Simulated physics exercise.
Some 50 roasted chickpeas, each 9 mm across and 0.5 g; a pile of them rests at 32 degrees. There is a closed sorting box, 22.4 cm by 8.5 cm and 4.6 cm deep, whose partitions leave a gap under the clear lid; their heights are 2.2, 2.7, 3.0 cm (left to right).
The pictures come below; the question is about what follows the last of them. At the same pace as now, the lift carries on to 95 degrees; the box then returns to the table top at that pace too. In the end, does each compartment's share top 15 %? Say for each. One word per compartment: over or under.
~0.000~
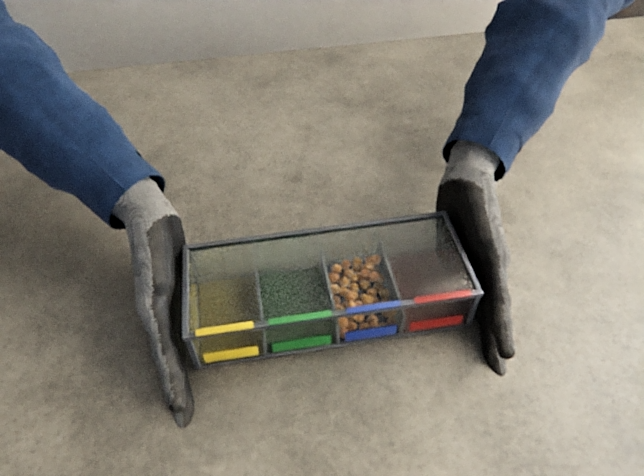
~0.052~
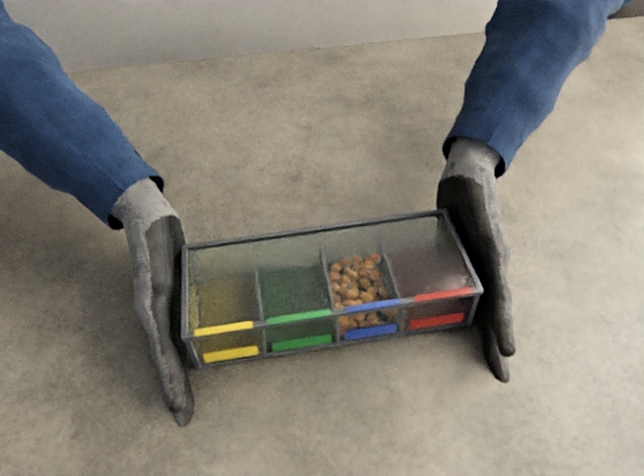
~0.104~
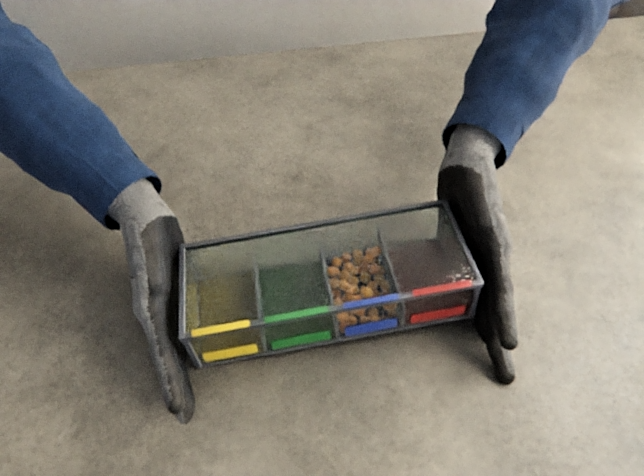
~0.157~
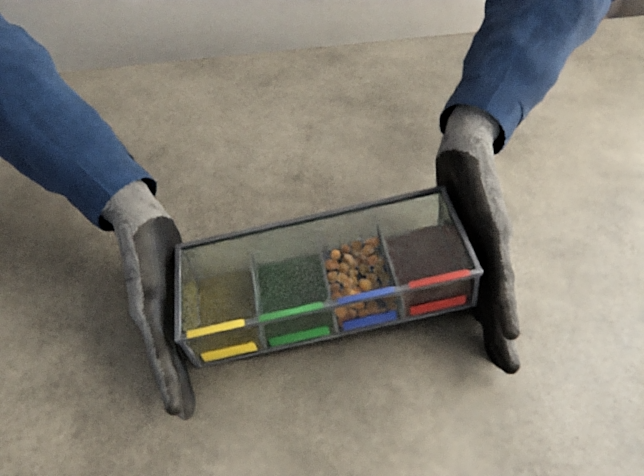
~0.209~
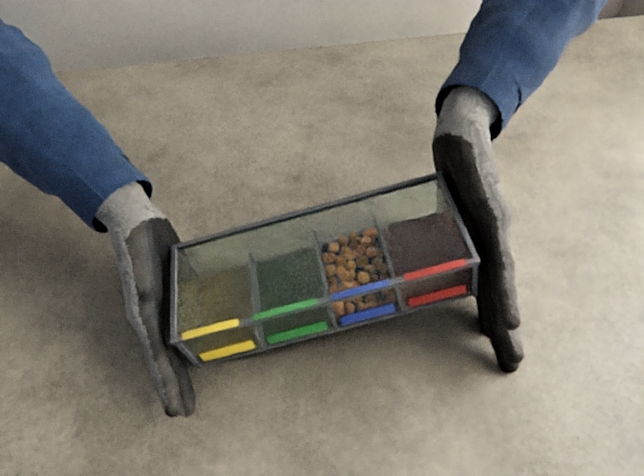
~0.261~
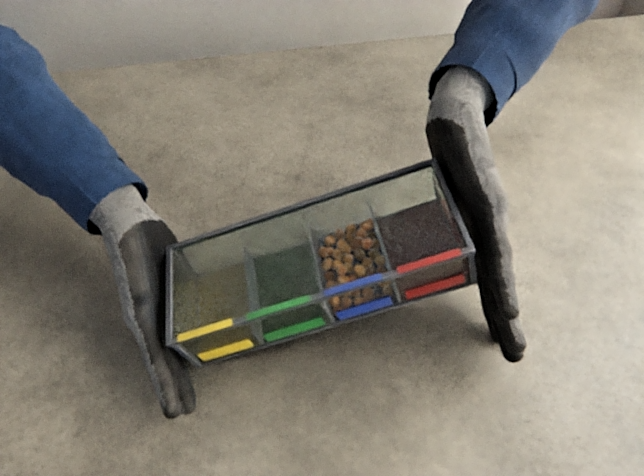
Red compartment under, blue compartment over, green compartment under, yellow compartment over.
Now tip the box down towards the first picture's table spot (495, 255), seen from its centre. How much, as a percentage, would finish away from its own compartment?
The share comes to about 45 in a hundred.
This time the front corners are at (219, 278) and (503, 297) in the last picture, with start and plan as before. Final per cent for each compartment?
That leaves red with 45 percent, blue with 55, green with 0 and yellow with 0 percent.
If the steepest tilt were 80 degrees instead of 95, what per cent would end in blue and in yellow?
Then blue would get 95 per cent and yellow 5 per cent.
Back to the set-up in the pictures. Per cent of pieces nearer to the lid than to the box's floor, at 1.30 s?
Around 30 %.
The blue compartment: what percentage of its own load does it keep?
Fraction kept: Approx. 50 %.
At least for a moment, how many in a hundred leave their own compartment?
Some 55 per cent.
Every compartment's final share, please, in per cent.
Final shares in percent: Red 0, blue 45, green 5, yellow 45.
After 1.30 s, tilt 95 degrees; blue 100 %.
After 1.99 s, tilt 42 degrees; blue 45 %, green 5 %, yellow 45 %.
After 2.71 s, tilt 0 degrees; blue 45 %, green 5 %, yellow 45 %.
At rest (3.0 s), red 0 %, blue 45 %, green 5 %, yellow 45 %.
